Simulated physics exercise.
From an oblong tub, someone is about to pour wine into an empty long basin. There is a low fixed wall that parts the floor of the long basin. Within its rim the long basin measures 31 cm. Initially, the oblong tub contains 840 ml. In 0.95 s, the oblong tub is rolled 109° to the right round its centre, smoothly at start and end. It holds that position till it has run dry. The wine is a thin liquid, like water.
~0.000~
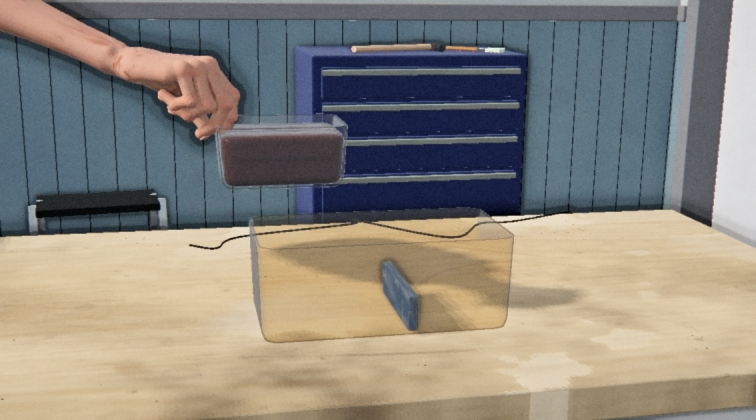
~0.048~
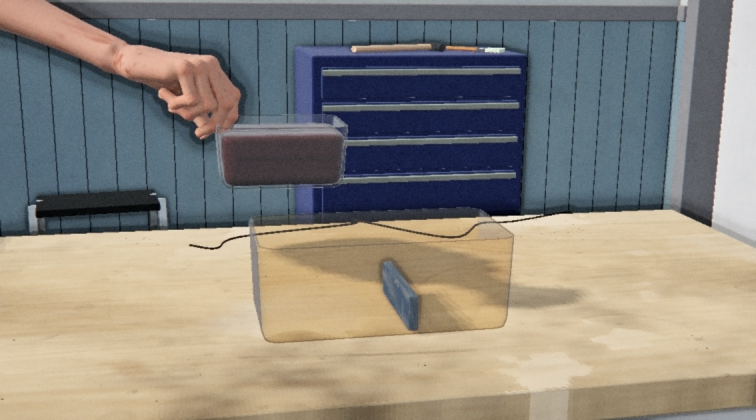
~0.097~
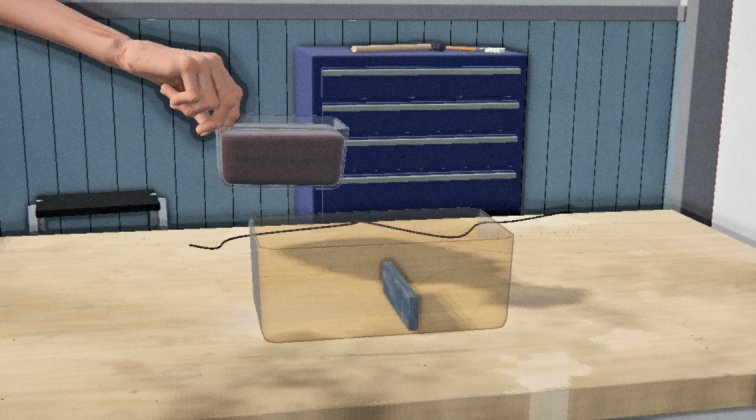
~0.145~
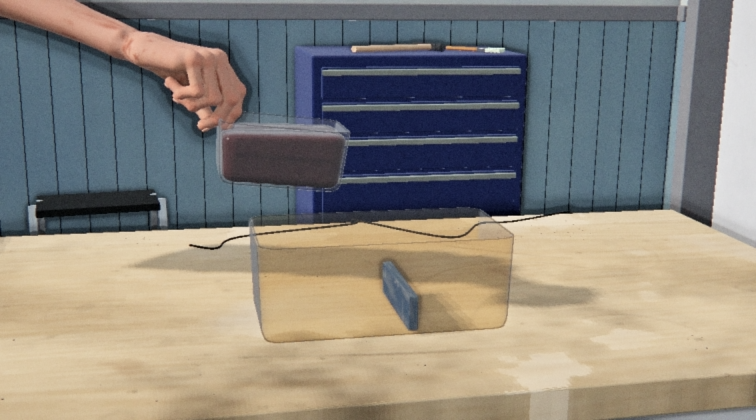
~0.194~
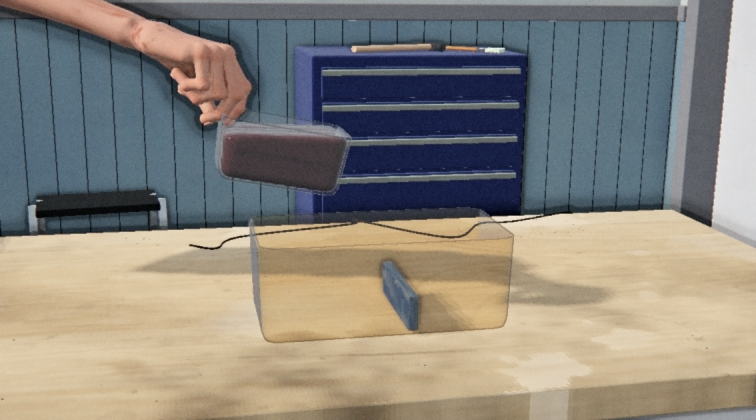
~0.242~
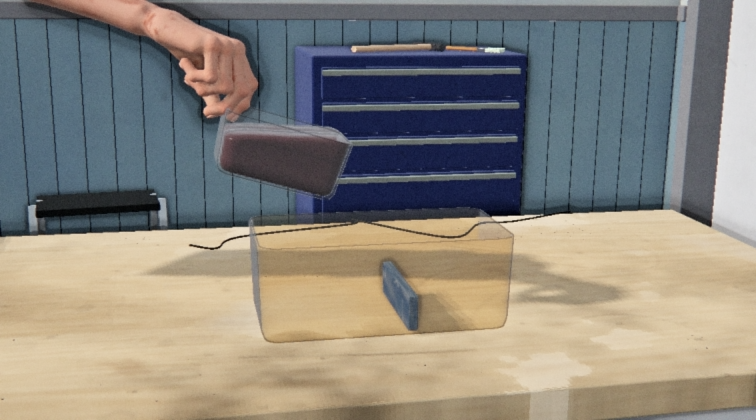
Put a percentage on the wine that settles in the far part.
Roughly 30 per cent ends up there.
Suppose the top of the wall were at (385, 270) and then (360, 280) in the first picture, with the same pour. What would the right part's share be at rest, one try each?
Roughly 50 per cent, then 75 per cent.
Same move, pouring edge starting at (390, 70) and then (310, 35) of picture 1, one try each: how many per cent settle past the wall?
I'd say 70 percent on the first go, 20 percent on the next.
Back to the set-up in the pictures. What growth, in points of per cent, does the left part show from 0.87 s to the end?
That works out to roughly 4 per cent of the whole.
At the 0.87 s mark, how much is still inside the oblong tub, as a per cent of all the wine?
4 %.
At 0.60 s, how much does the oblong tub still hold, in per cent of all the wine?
32 %.
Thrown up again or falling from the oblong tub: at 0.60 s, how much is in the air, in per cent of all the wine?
Some 32 per cent, I reckon.
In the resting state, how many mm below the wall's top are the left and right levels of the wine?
Close to 22 mm left and close to 30 mm right.
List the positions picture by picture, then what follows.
Tilt 0°; pouring edge (341, 122); surface from (218, 131) to (338, 129); the long basin's rim runs from (254, 234) to (496, 223); the wall's top is at (400, 279), in the first frame.
Tilt 1°; pouring edge (341, 123); surface from (219, 131) to (338, 129), in the second frame.
Tilt 3°; pouring edge (342, 125); surface from (220, 131) to (339, 131), in the third frame.
Tilt 6°; pouring edge (343, 129); surface from (220, 130) to (340, 132), in the fourth frame.
Tilt 11°; pouring edge (344, 134); surface from (222, 130) to (342, 132), in the fifth frame.
Tilt 17°; pouring edge (345, 140); surface from (222, 131) to (345, 134); 1 per cent is over the edge, in the sixth frame.
By 0.60 s the tilt is 77° and 31 per cent is still to pour, 20 is left of the wall and 17 right of it.
By 0.87 s the tilt is 107° and 4 per cent is still to pour, 62 is left of the wall and 29 right of it.
By 1.15 s the tilt is 109° and 0 per cent is still to pour, 67 is left of the wall and 30 right of it.
By 1.45 s the tilt is 109° and 0 per cent is still to pour, 67 is left of the wall and 30 right of it.
At rest 67 per cent lies left of the wall, 30 right of it and 3 outside.
